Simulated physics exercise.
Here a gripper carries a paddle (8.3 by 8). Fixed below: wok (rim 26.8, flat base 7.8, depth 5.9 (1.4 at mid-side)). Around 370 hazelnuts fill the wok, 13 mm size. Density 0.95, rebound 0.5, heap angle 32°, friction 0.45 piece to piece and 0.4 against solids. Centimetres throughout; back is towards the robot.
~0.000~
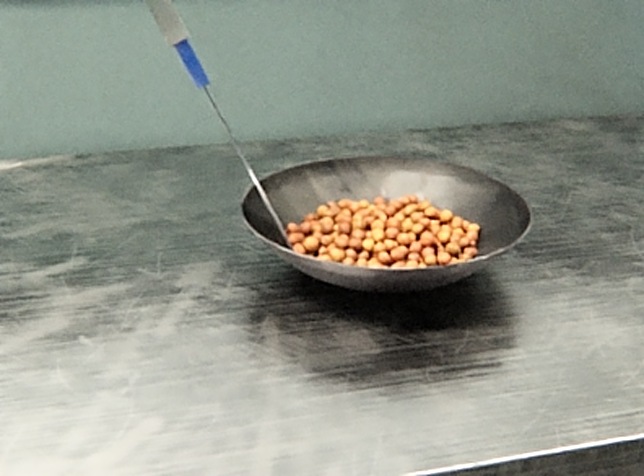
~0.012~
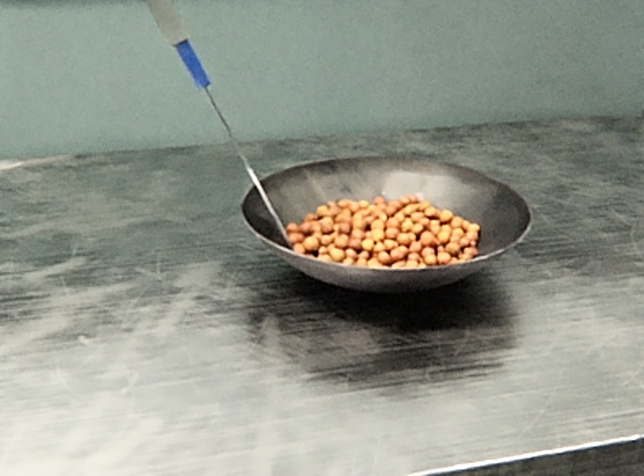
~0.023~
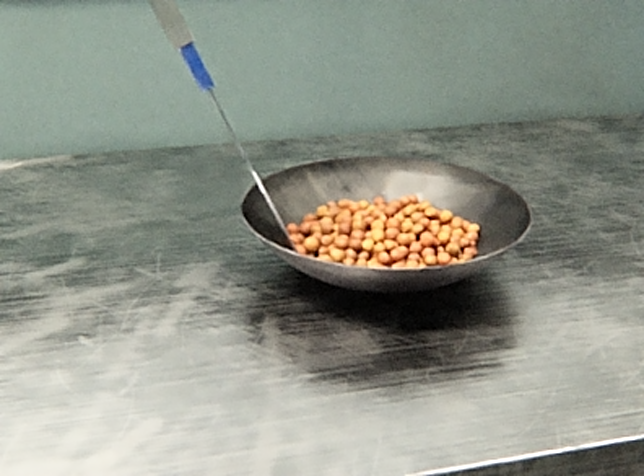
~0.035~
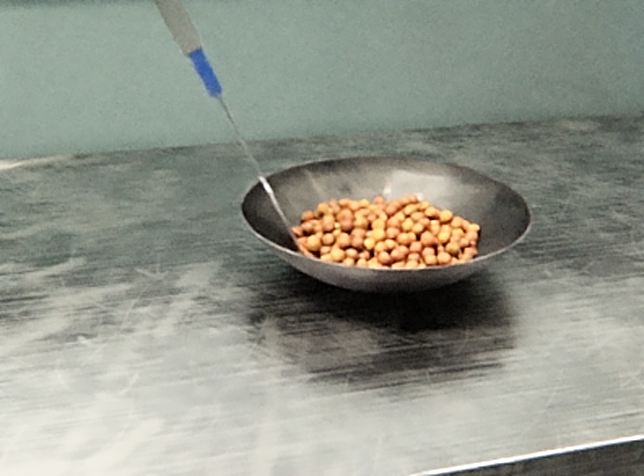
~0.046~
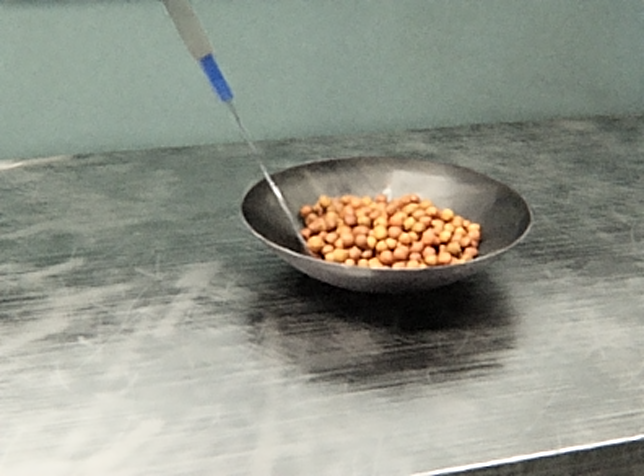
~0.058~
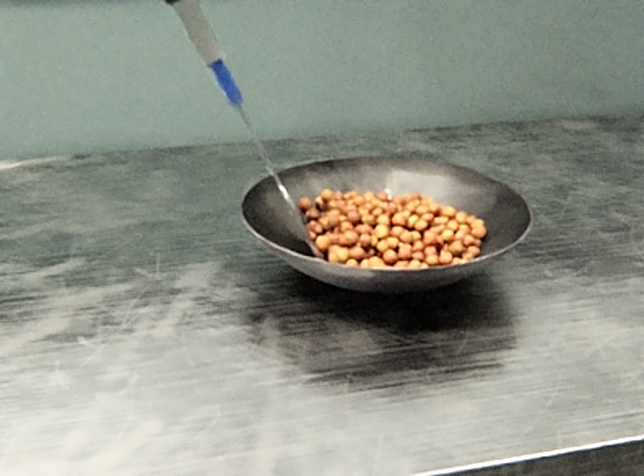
On a scuffed metal table, a thin tool with a blue band rested in a dark wok of hazelnuts, then moved slightly right and down, nudging the nuts at the left edge of the pile.
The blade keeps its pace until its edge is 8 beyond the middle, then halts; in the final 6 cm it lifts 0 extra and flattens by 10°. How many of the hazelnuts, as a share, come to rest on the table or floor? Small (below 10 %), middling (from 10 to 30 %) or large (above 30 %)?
Share on the table or floor: Middling (from 10 to 30 %).
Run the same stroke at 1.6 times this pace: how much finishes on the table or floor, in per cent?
About 45 per cent.
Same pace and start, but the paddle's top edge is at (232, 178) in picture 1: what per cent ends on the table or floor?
About 20 per cent.
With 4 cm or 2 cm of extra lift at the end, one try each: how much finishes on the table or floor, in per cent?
About 30 and 25 per cent.
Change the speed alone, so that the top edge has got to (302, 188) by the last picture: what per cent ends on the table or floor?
About 45 per cent.
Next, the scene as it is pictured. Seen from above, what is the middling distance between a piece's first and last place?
Roughly 7 cm.
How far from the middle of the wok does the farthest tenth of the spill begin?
Some 35 cm.
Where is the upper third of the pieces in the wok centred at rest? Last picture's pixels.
Around (474, 207).
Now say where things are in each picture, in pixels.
In the first picture, paddle top edge at (248, 167), sloping 65°; upper third of the load around (384, 230), from x 290 to 475, top at y 200; 366 in the wok.
In the second picture, paddle top edge at (249, 168), sloping 65°; upper third of the load around (384, 230), from x 290 to 475, top at y 200.
In the third picture, paddle top edge at (253, 170), sloping 65°; upper third of the load around (384, 230), from x 290 to 475, top at y 200.
In the fourth picture, paddle top edge at (260, 175), sloping 65°; upper third of the load around (384, 229), from x 295 to 475, top at y 200.
In the fifth picture, paddle top edge at (270, 179), sloping 65°; upper third of the load around (382, 227), from x 305 to 475, top at y 200.
In the sixth picture, paddle top edge at (279, 183), sloping 65°; upper third of the load around (384, 223), from x 305 to 480, top at y 195; 366 in the wok.
After 0.13 s, sloping 65°, highest piece 6 above the table; 366 in the wok.
After 0.20 s, sloping 62°, highest piece 7 above the table; 366 in the wok.
After 0.44 s, sloping 55°, highest piece 8 above the table; 291 in the wok, 70 on the table or floor, 5 on the blade or in flight.
After 1.49 s, sloping 55°, highest piece 7 above the table; 290 in the wok, 76 on the table or floor.
At rest, 290 in the wok, 76 on the table or floor. That is 21 % on the table or floor.
